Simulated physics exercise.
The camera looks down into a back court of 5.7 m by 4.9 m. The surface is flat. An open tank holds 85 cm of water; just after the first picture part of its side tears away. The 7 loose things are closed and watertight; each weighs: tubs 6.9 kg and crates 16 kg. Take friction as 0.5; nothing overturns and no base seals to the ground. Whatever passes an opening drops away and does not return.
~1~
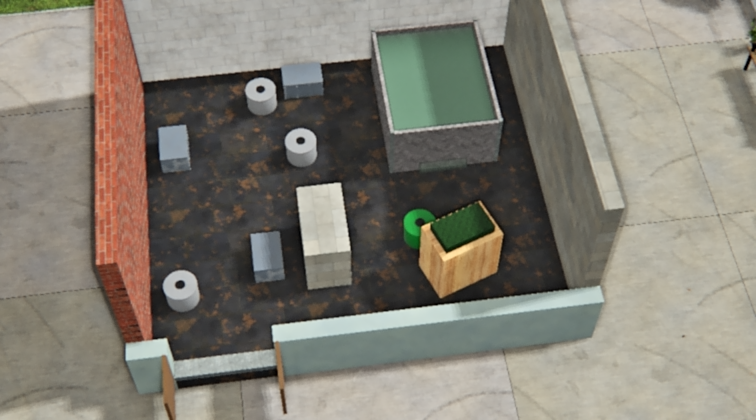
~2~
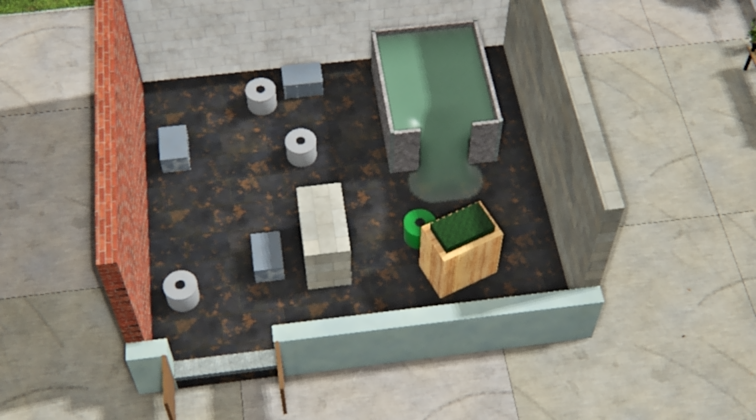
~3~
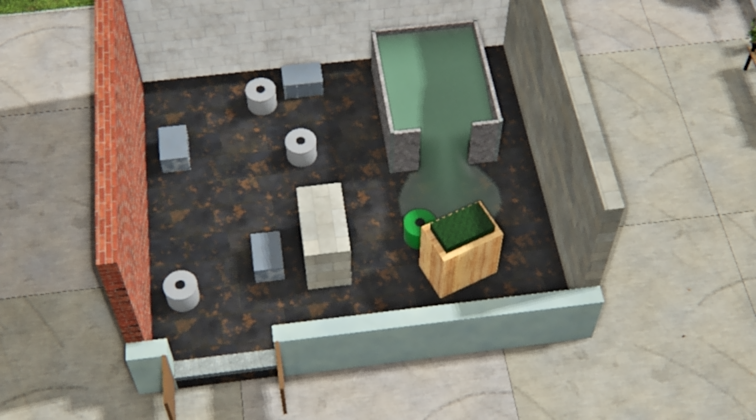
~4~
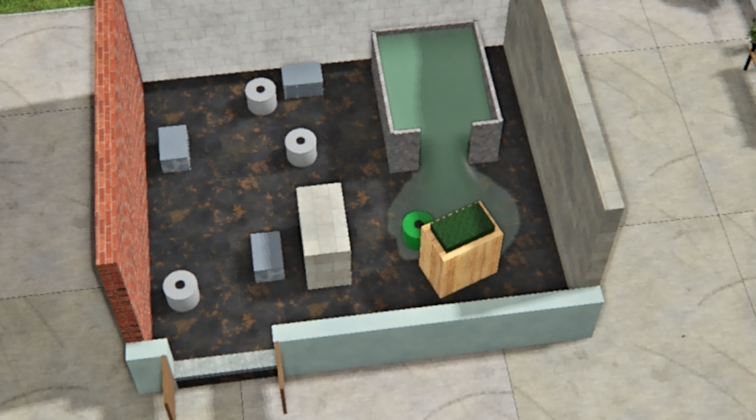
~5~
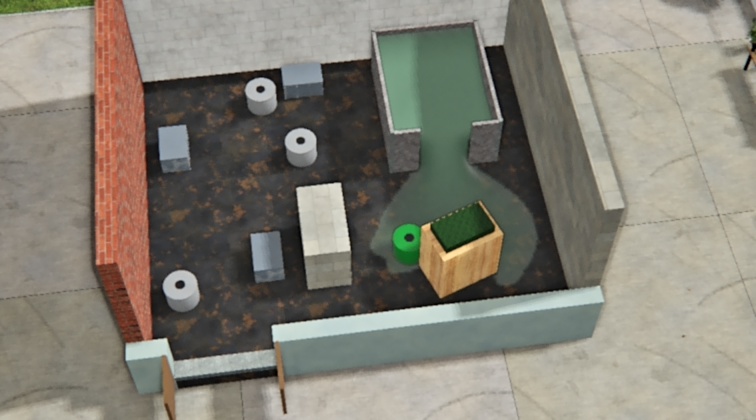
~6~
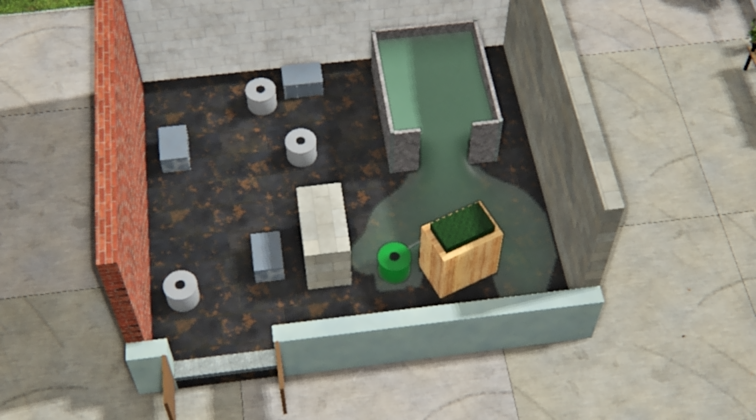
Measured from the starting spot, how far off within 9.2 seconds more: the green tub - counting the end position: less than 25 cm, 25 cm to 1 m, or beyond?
The green tub travels far.
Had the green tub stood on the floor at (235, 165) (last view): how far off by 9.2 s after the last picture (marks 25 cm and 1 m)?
It ends far away.
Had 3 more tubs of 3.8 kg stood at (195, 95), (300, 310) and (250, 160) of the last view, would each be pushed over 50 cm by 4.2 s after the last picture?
In that order: Short of it, more, short of it.
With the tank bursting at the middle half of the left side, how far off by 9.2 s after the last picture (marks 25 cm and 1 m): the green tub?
In that case the green tub holds its place.
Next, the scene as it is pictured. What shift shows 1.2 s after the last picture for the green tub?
Roughly 300 cm by then.
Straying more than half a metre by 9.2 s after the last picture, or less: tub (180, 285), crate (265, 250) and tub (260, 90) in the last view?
In turn: Over, under, past it.
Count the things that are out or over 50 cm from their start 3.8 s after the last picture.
I count 2.
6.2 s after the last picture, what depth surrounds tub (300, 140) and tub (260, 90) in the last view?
Roughly 6 and 7 cm.
Then, 1.2 s after the last picture the green tub is near (236, 300), 2.8 m from its start, aground; 0 of 7 are out; 0 afloat.
Then, 3.8 s after the last picture the green tub is near (211, 189), 3.0 m from its start, aground; 0 of 7 are out; 1 afloat.
Then, 6.2 s after the last picture the green tub is near (288, 161), 2.2 m from its start, afloat; 0 of 7 are out; 6 afloat.
Then, 9.2 s after the last picture the green tub is near (289, 198), 1.9 m from its start, afloat; 0 of 7 are out; 6 afloat.
